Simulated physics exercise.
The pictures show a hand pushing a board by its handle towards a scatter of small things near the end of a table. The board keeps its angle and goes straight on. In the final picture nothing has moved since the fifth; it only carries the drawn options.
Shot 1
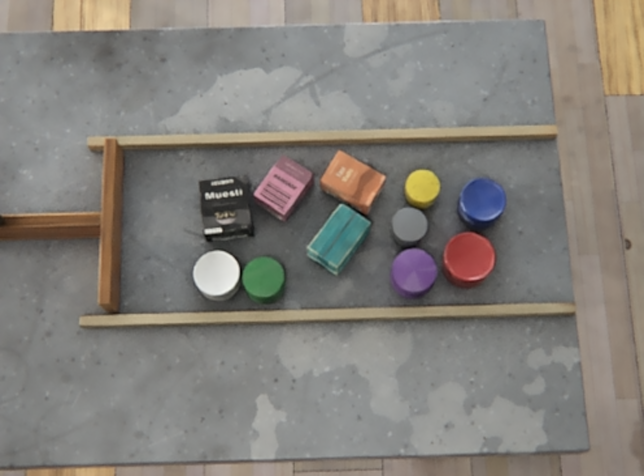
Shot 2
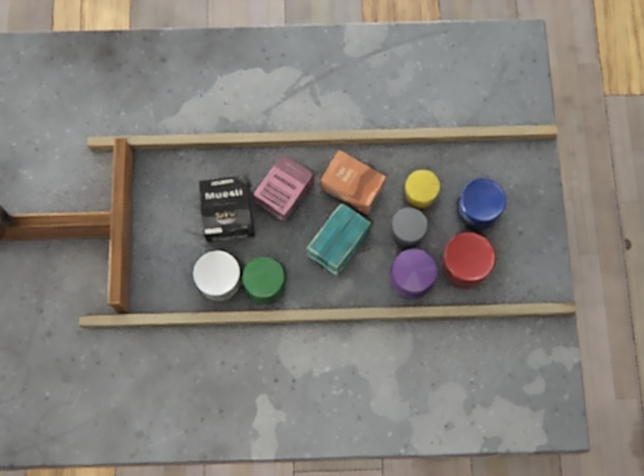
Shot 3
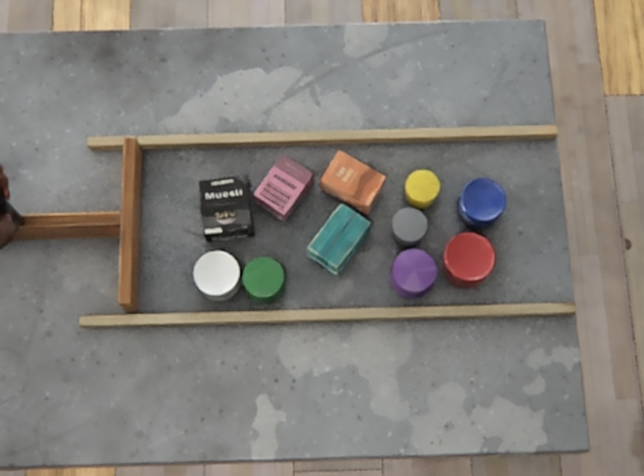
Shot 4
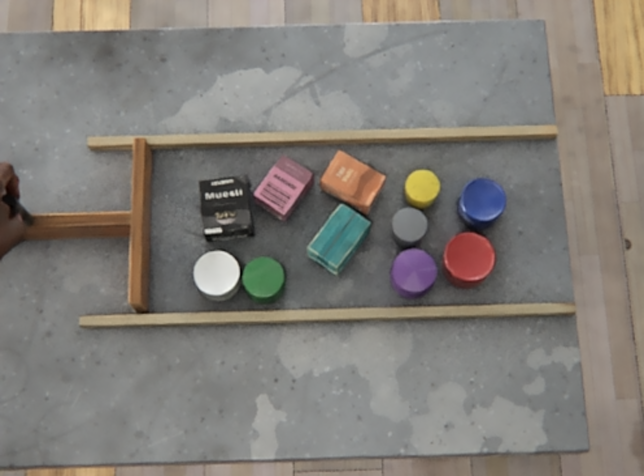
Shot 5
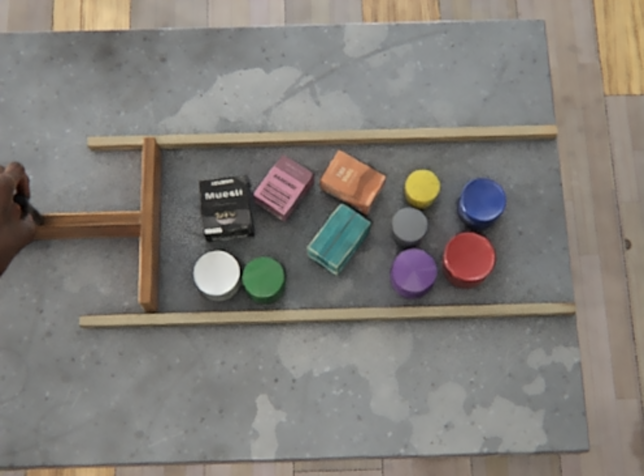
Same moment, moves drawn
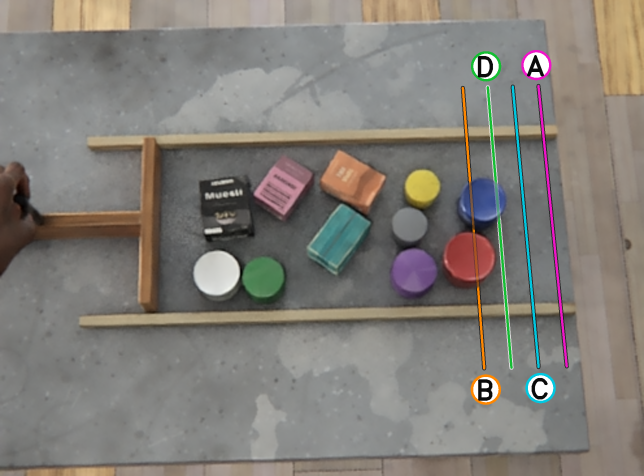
A wooden board slid slowly to the right between two rails, pushed by a hand that came into view at the left, while the small boxes and round tubs ahead of it stayed still.
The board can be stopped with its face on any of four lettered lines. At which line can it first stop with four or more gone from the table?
B.
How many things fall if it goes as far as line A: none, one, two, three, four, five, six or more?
In all, six or more.
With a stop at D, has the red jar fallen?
Yes.
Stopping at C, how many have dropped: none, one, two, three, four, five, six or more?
By then, six or more.
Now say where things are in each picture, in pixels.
In the first picture, blue tub (481, 205); turquoise box (339, 240); red jar (468, 261).
In the second picture, board (117, 218); pink box (284, 188).
In the third picture, board (127, 218); green tin (264, 282).
In the fourth picture, board (137, 218); yellow pot (422, 190).
In the fifth picture, board (147, 217); orange box (353, 183); grey pot (409, 228); blue tub (481, 205).
On the marked copy, A at (552, 220); B at (473, 222); C at (525, 221); D at (499, 221).
With B. Early on, board (265, 214); yellow pot (429, 189); green tin (331, 288).
Further on, board (382, 211); blue tub (529, 203); yellow pot (492, 185).
At the end, board (474, 209); blue tub over the edge; red jar over the edge; four fallen.
As for the rest, A drops eleven, but is farther than needed; C drops eight, but is farther than needed; D drops six, but is farther than needed.
